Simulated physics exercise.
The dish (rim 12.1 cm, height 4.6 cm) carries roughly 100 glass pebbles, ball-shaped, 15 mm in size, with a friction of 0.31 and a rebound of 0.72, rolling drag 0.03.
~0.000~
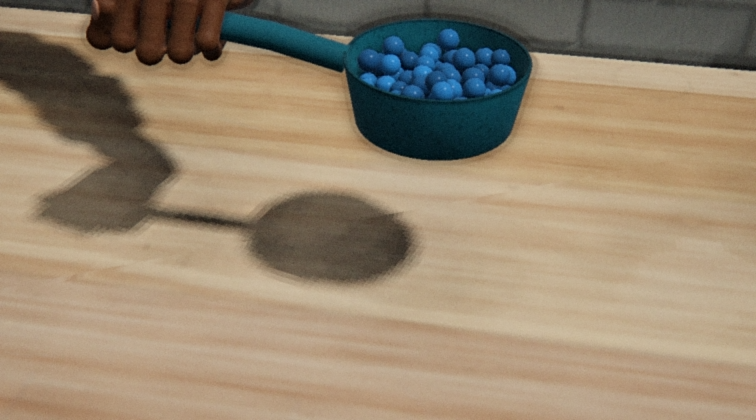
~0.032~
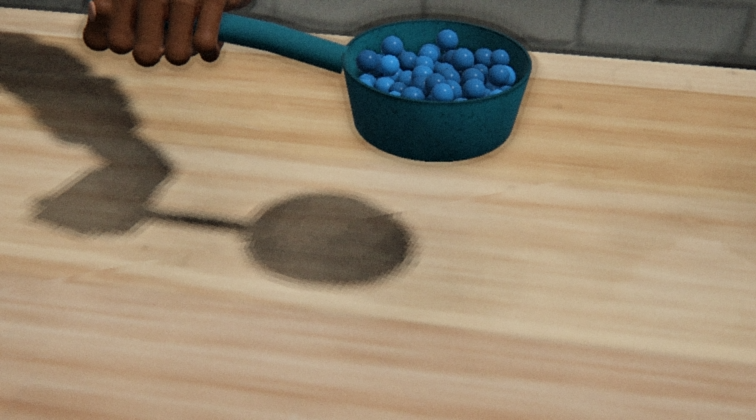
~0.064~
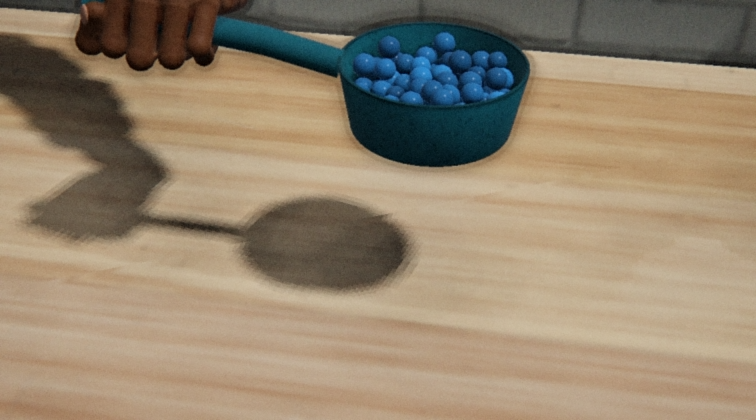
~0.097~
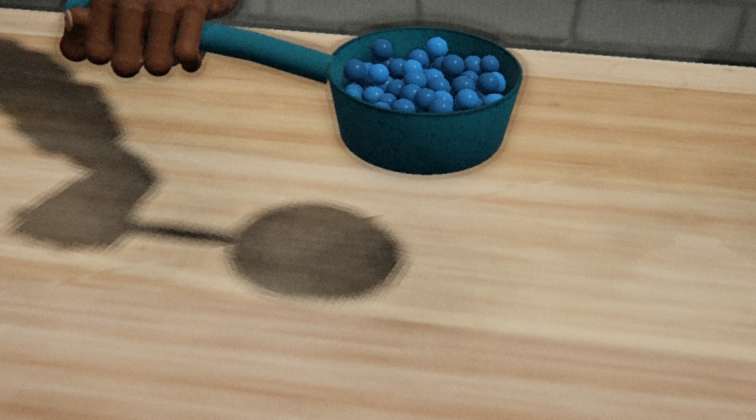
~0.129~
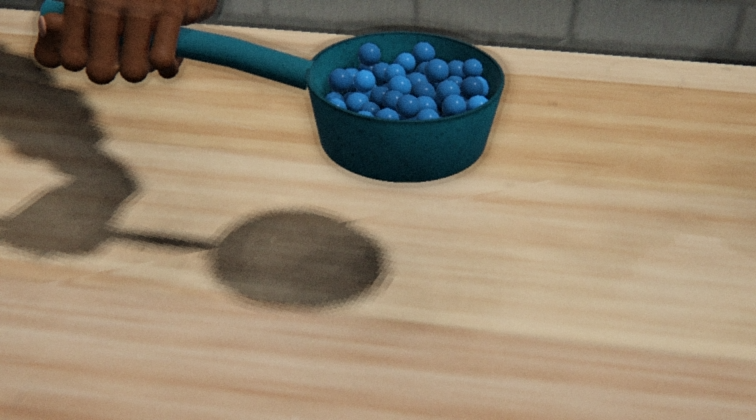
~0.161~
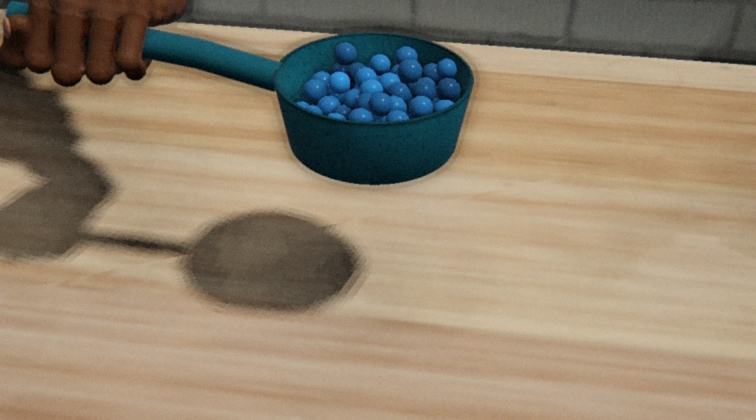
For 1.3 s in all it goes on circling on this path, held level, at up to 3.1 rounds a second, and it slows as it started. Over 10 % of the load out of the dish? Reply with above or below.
Above.
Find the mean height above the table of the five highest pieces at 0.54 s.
They're roughly 19 cm up.
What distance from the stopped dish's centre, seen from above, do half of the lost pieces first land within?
I'd put it at close to 22 centimetres.
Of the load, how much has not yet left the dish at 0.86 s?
Roughly 65 %.
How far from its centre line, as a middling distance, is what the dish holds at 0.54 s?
Roughly 3.5 centimetres, give or take.
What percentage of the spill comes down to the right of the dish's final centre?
I'd reckon close to 50 per cent.
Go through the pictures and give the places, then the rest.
Dish at (434, 110); tilt 0 degrees; moved 0.0 cm; top of the load at (398, 58), in the first frame.
Dish at (433, 112); tilt 0 degrees; moved 0.2 cm; top of the load at (397, 58), in the second frame.
Dish at (430, 116); tilt 0 degrees; moved 0.9 cm; top of the load at (394, 62), in the third frame.
Dish at (422, 124); tilt 0 degrees; moved 2.0 cm; top of the load at (489, 66), in the fourth frame.
Dish at (403, 131); tilt 0 degrees; moved 3.4 cm; top of the load at (402, 69), in the fifth frame.
Dish at (373, 133); tilt 0 degrees; moved 5.0 cm; top of the load at (410, 71). Its speed is now 0.69 m/s, in the sixth frame.
Then, at 0.54 s, dish 85 %, in the air 10 %; middle of the pieces not yet landed near (361, 101).
After 0.86 s, fallen right of where it stops 10 %, fallen in front of where it stops 5 %, dish 65 %, fallen left of where it stops 5 %, fallen behind where it stops 5 %, in the air 10 %; middle of the pieces not yet landed near (358, 107).
After 1.16 s, fallen right of where it stops 15 %, fallen in front of where it stops 10 %, dish 45 %, fallen left of where it stops 10 %, fallen behind where it stops 10 %, in the air 10 %; middle of the pieces not yet landed near (403, 113).
Then, at 1.44 s, fallen right of where it stops 20 %, fallen in front of where it stops 15 %, dish 40 %, fallen left of where it stops 15 %, fallen behind where it stops 10 %; middle of the pieces not yet landed near (313, 84).
At rest (2.1 s), fallen right of where it stops 20 %, fallen in front of where it stops 15 %, dish 40 %, fallen left of where it stops 15 %, fallen behind where it stops 10 %.
